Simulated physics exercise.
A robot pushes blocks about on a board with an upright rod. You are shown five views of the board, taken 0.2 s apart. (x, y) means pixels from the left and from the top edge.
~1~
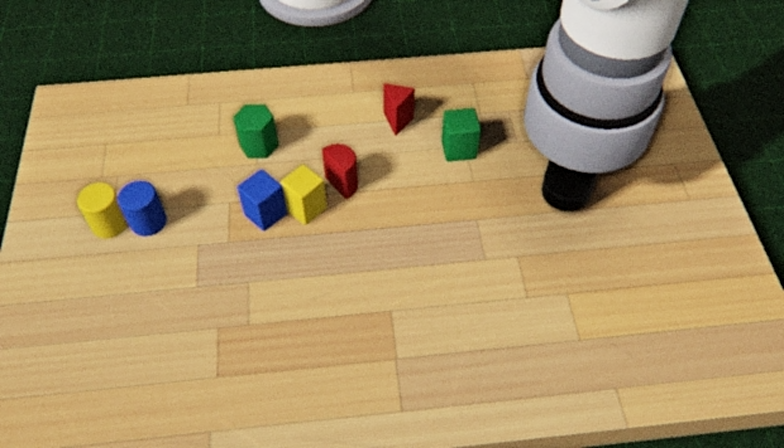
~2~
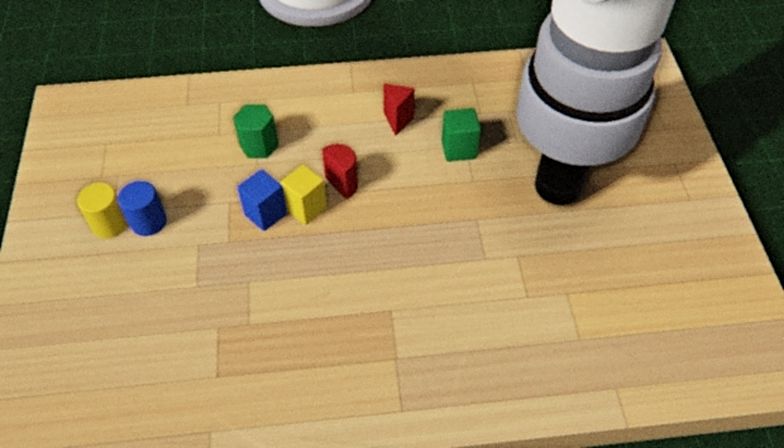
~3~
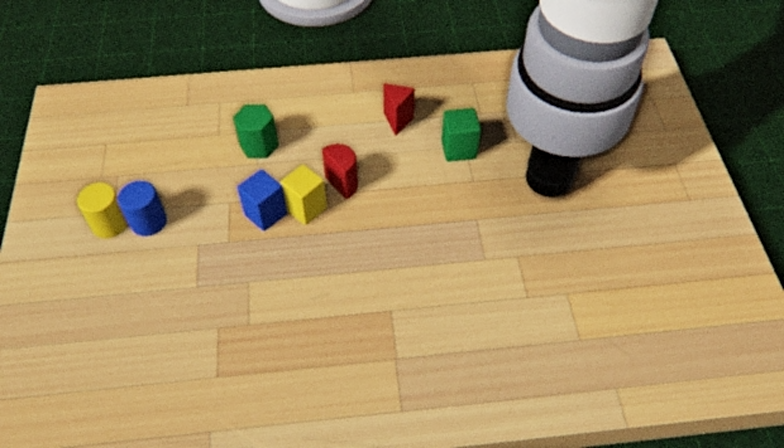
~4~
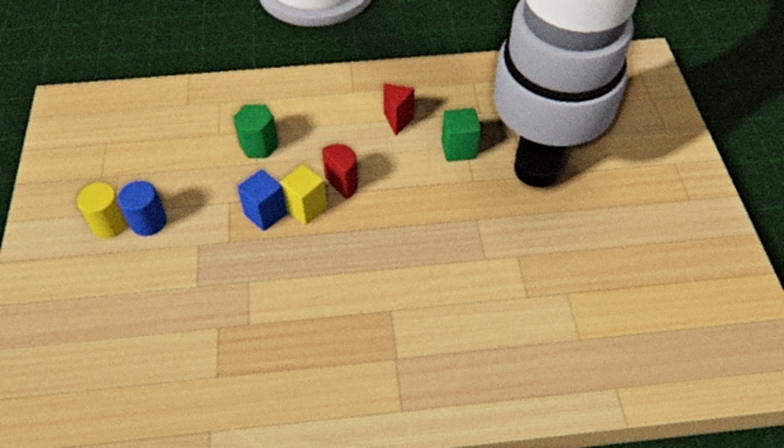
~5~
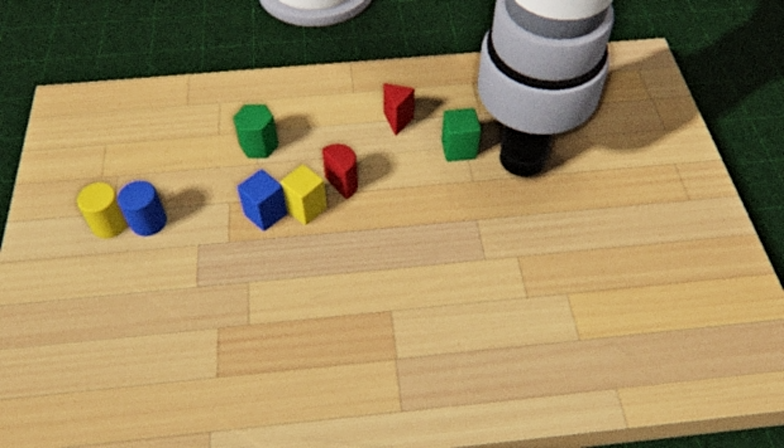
The footage shows a robot arm with a dark rod over a wooden board of red, green, blue and yellow blocks; the rod moves left and slightly upward, nearing the green cube, while the blocks stay still.
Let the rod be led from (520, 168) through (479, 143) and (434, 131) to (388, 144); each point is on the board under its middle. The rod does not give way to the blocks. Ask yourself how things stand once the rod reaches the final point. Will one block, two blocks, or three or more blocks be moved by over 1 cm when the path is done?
Two get moved.
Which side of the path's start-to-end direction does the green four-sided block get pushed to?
Sideways shift: Left.
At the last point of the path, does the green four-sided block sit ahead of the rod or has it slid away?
The rod will still be pushing it.
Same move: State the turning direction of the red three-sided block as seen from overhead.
Clockwise, from overhead.
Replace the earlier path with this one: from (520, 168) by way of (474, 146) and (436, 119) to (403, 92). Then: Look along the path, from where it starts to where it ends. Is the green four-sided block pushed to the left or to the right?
Moves left.
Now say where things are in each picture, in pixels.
In the first picture, rod tip (565, 194); block tops, red D-shaped block (341, 155); red three-sided block (398, 92); green four-sided block (462, 119).
In the second picture, rod (558, 188); blocks unchanged.
In the third picture, rod (549, 180); blocks unchanged.
In the fourth picture, rod (537, 170); blocks unchanged.
In the fifth picture, rod (522, 160); red D-shaped block (341, 155); red three-sided block (398, 92); green four-sided block (462, 119).
The first path, step by step. One third of the way, rod (479, 135); green four-sided block (442, 115).
Two thirds of the way, rod (433, 123); green four-sided block (400, 115), turned 25° anticlockwise.
At the end, rod (388, 135); red D-shaped block in place; red three-sided block (382, 89), turned 30° clockwise; green four-sided block (355, 132), turned 35° anticlockwise.
